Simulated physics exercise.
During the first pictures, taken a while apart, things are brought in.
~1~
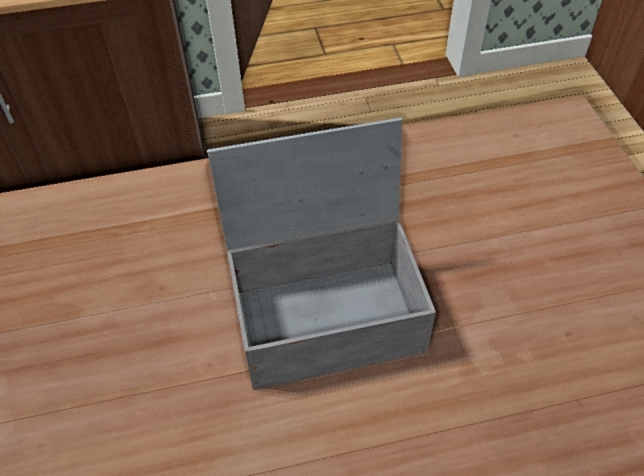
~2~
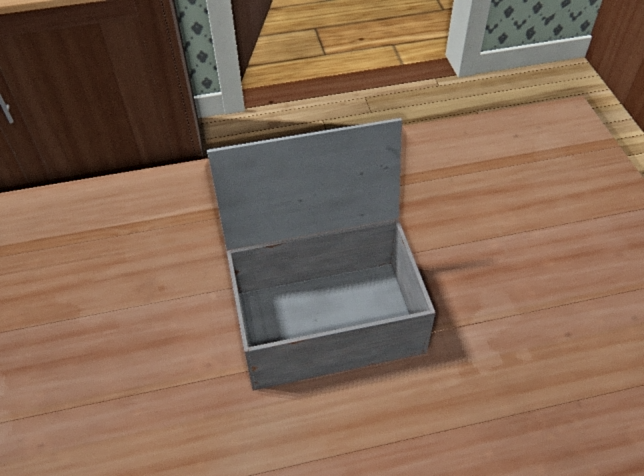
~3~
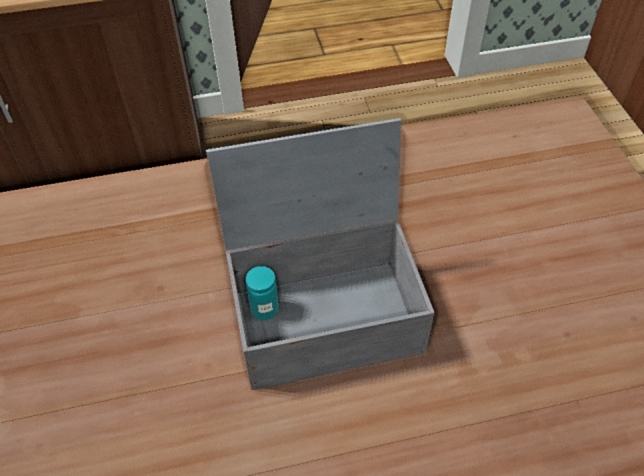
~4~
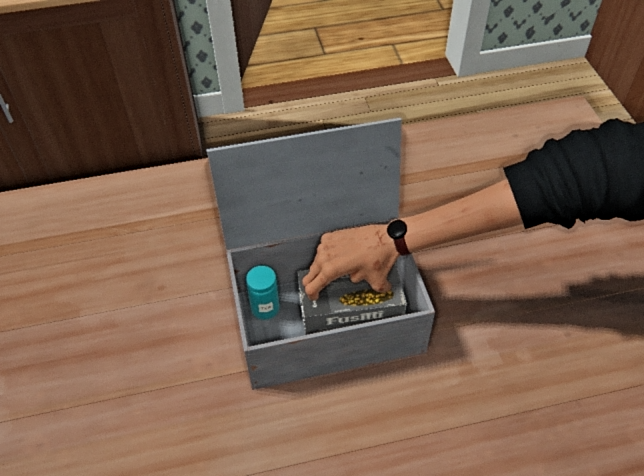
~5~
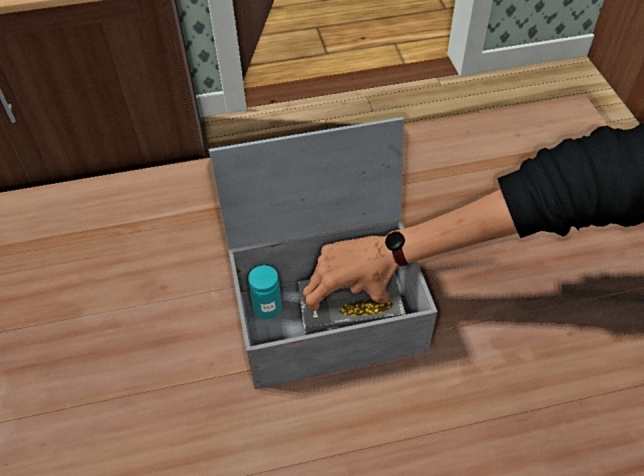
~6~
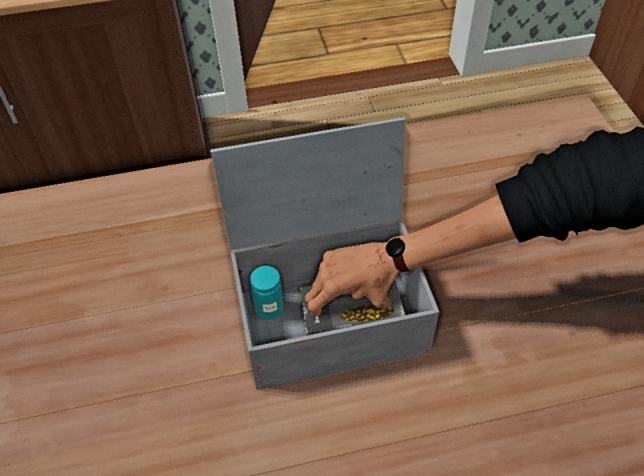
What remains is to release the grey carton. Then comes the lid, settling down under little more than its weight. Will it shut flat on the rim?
Yes.
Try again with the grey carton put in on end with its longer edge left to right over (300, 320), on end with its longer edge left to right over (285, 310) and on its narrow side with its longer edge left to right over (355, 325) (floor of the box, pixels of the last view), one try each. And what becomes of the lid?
So: First go, the lid gets all the way down; second go, it gets all the way down; third go, it gets all the way down.
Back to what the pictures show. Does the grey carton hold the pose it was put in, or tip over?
By the end it has kept its angle.
Then, 1.30 s past the last view, lid 82° above the rim.
Then, 1.70 s past the last view, lid 45° above the rim.
Then, 1.90 s past the last view, lid 15° above the rim.
Finally, lid shut; both still in place. Final places as the last picture's camera would see them, grey carton near (352, 313).
